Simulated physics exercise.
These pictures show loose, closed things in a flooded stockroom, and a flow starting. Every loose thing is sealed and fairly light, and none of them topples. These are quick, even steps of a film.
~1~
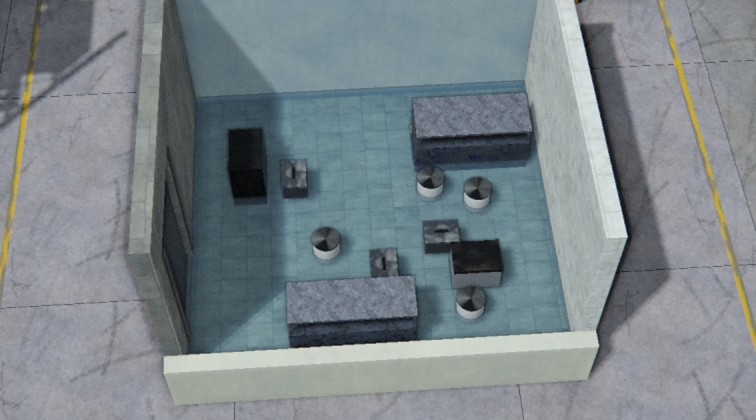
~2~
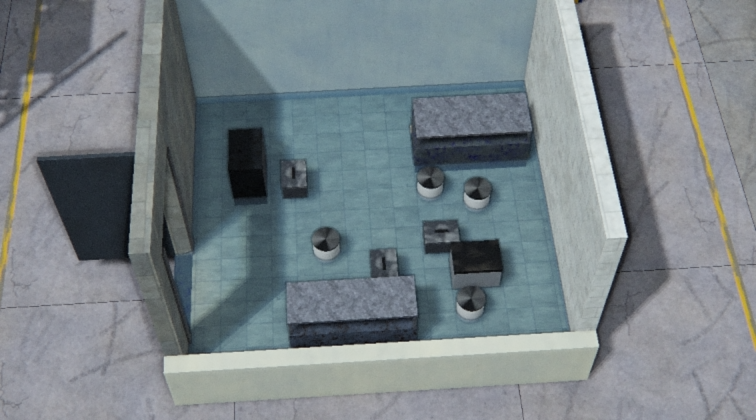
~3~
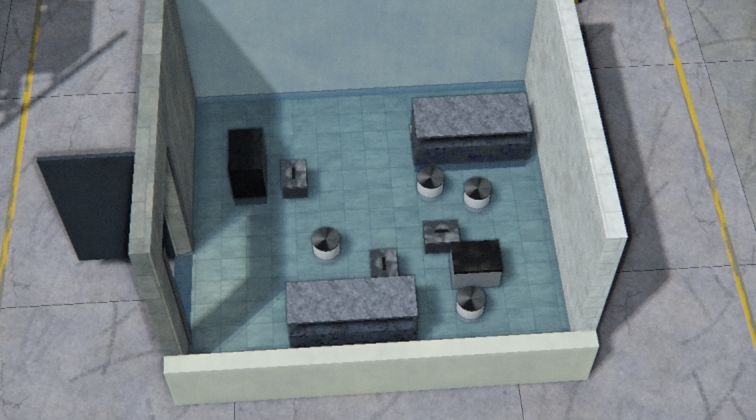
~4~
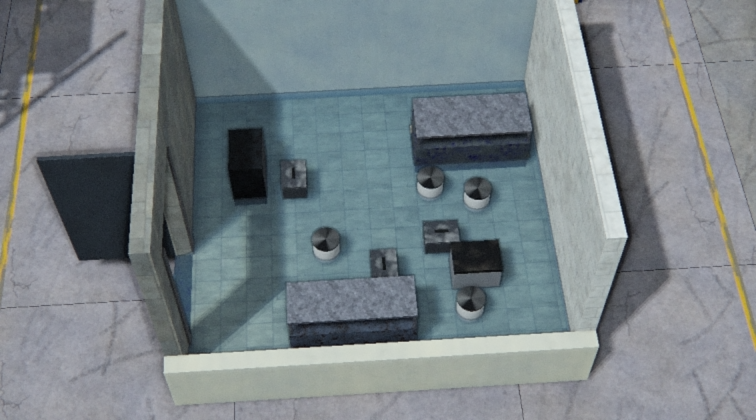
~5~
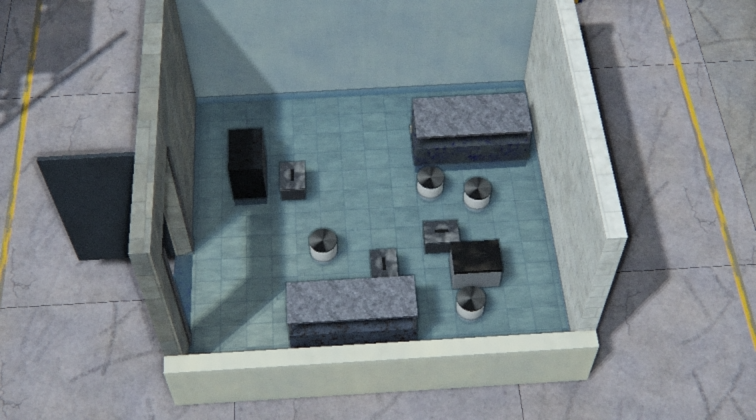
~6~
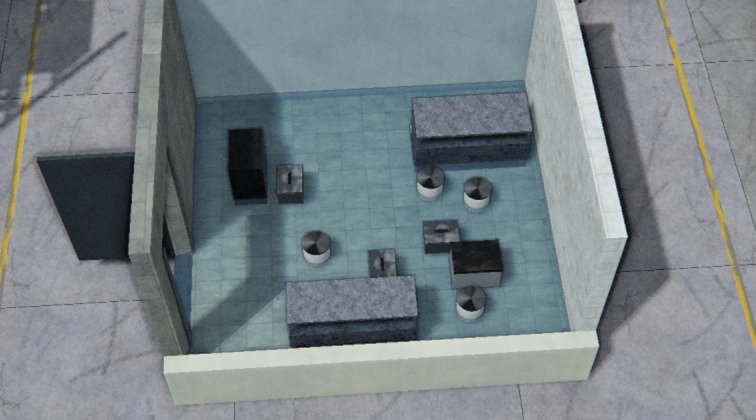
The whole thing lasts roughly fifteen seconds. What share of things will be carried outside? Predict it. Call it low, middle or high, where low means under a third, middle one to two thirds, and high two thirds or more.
Middle.
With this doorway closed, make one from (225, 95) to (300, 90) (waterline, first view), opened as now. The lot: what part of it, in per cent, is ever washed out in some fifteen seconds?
Close to 10 percent, more or less.
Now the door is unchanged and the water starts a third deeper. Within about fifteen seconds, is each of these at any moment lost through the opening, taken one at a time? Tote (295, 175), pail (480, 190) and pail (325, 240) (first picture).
One by one: Leaves, never escapes, leaves.
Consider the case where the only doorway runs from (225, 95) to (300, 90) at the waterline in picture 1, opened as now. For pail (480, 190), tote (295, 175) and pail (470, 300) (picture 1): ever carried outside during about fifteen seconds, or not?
The first never exits, the second exits, the third never exits.
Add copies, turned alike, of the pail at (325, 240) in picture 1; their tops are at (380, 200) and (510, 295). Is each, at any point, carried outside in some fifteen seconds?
First: Exits; second: Kept.
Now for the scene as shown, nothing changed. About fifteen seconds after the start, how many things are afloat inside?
My tally gives 5.
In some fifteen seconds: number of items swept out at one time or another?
That comes out at 3.
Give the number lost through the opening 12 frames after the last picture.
By that point the tally is 2.
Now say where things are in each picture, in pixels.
A pail at (326, 239), afloat; a tote at (294, 174) floats; 0 of 8 have shifted, in the first picture.
A pail at (326, 239) floats; a tote at (294, 174), afloat; 0 of 8 have shifted, in the second picture.
A pail at (326, 239) floats; a tote at (294, 174) floats; 0 of 8 have shifted, in the third picture.
A pail at (326, 239) floats; a tote at (294, 174) floats; 0 of 8 have shifted, in the fourth picture.
A pail at (323, 240), afloat, close to its start; a tote at (292, 175), afloat; 0 of 8 have shifted, in the fifth picture.
A pail at (316, 243), afloat, close to its start; a tote at (290, 179), afloat, close to its start; 2 of 8 have shifted, in the sixth picture.
A moment on, 0 of 8 are out; 8 afloat.
Next, 2 of 8 are out; 6 afloat.
Later, 3 of 8 are out; 5 afloat.
In the end, 3 of 8 are out; 5 afloat.
